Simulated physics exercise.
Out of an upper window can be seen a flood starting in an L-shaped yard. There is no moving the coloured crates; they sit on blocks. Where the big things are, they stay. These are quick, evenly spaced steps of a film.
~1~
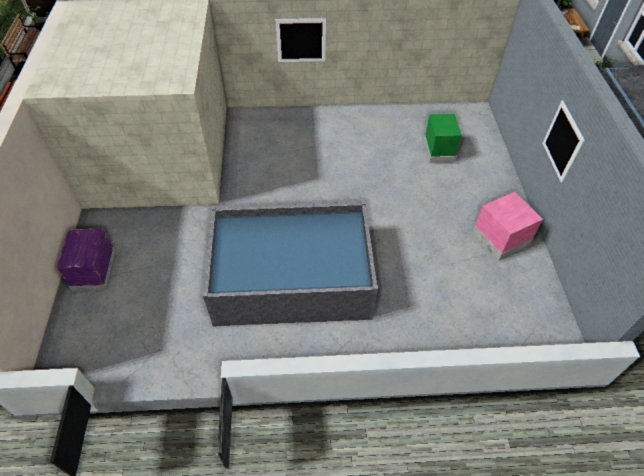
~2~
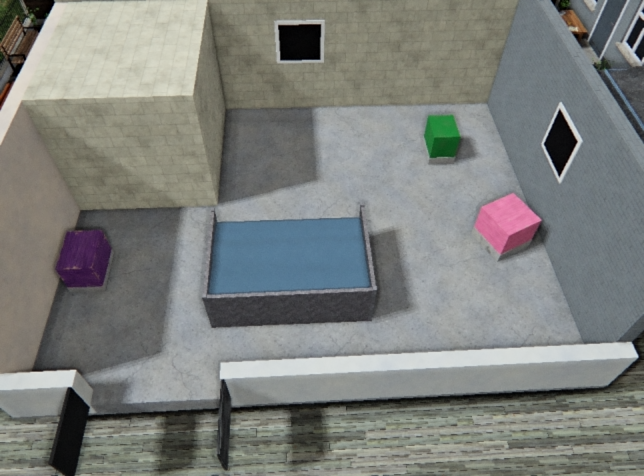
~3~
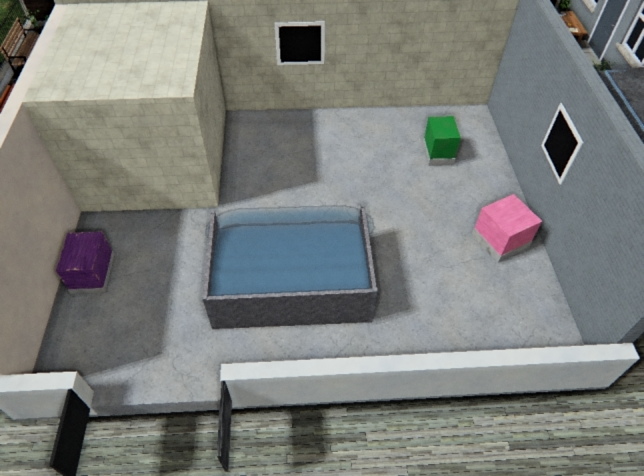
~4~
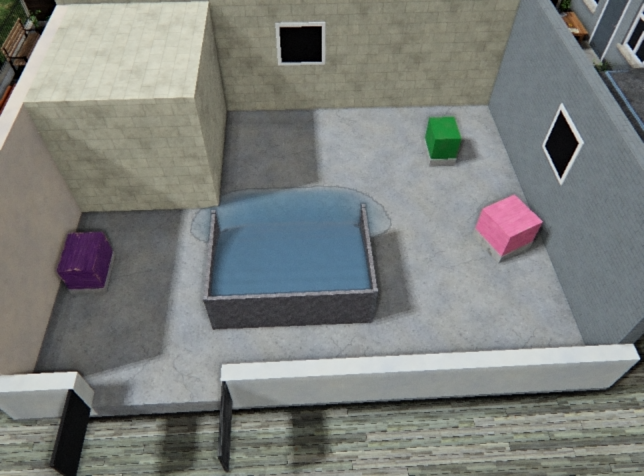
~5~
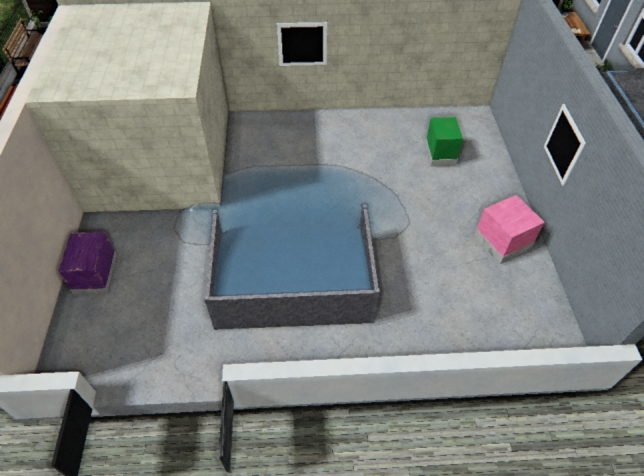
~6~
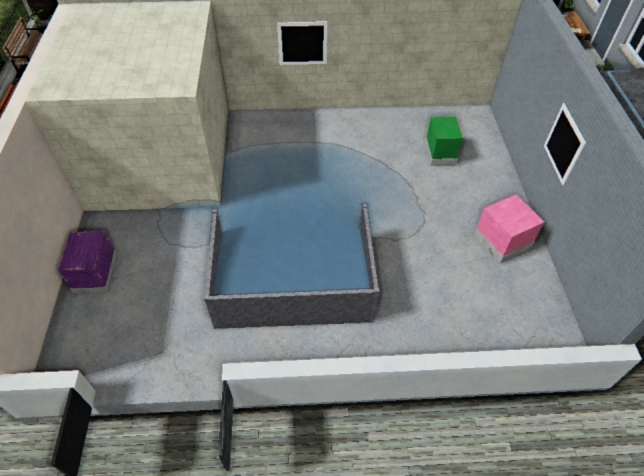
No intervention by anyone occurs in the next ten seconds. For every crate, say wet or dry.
Purple crate - dry; green crate - wet; pink crate - wet.
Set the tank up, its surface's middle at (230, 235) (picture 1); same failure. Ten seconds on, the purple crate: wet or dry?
One by one: The purple crate gets wet.
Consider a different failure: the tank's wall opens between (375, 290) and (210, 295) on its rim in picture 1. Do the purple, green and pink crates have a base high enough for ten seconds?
The purple crate gets drenched; the green crate stays untouched; the pink crate gets drenched.
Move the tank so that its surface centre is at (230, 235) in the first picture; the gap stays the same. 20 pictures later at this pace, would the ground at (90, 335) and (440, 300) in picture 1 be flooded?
Submerged, then untouched.
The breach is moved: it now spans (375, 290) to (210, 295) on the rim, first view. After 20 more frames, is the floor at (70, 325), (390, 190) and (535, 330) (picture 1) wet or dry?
Well, the first one's sodden, the second's left untouched, and the third's sodden.
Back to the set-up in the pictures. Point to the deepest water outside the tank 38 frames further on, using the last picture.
I'd point to (521, 212).
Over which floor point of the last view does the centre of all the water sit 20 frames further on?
The spot I would choose is (338, 165).
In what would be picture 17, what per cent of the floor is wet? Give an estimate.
Around 45 in a hundred.
A moment on, water covers 40 % of the floor; the purple crate not reached, the green crate water round its plinth, the pink crate not reached.
Next, water covers 45 % of the floor; the purple crate water round its plinth, the green crate water round its plinth, the pink crate water round its plinth.
Then, water covers 50 % of the floor; the purple crate water round its plinth, the green crate water round its plinth, the pink crate water round its plinth.
Later, water covers 85 % of the floor; the purple crate water round its plinth, the green crate water round its plinth, the pink crate water round its plinth.
In the end, water covers 100 % of the floor; the purple crate stayed above the water, the green crate was topped, the pink crate was topped.
